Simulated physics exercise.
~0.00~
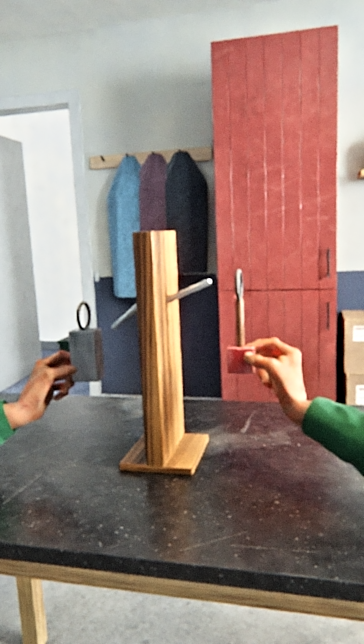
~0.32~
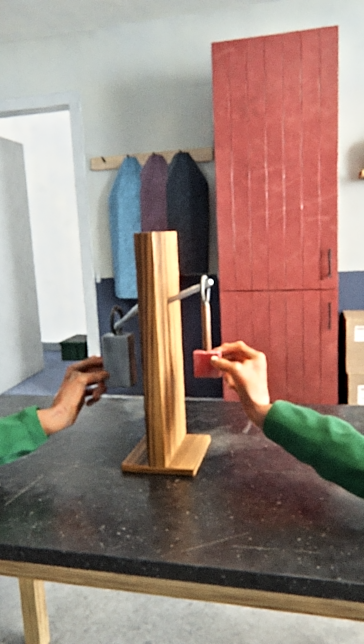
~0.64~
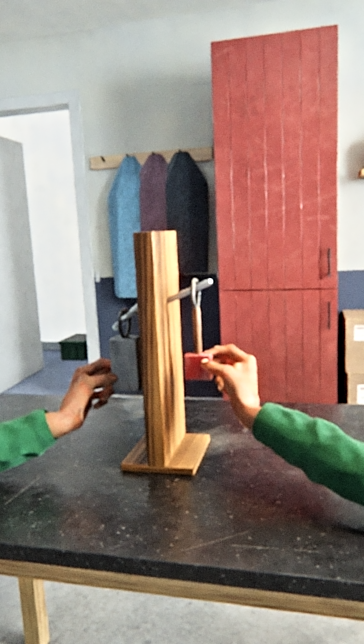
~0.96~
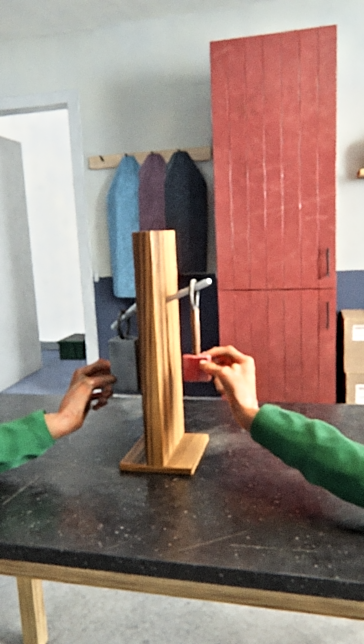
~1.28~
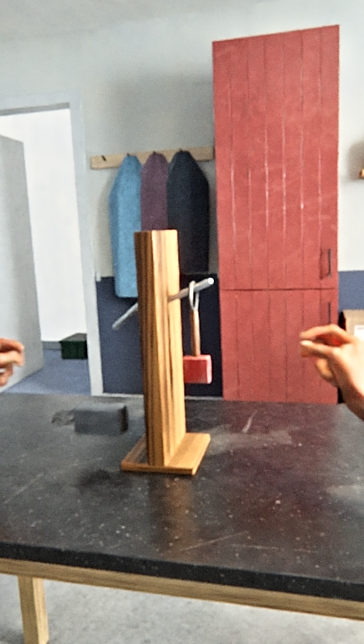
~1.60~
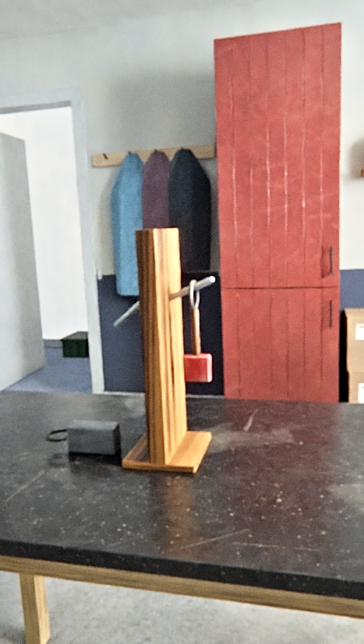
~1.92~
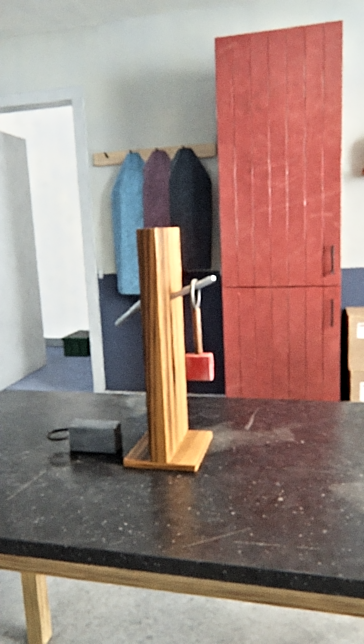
Two hands release a red brush, which stays hooked, and a grey pouch, which drops.
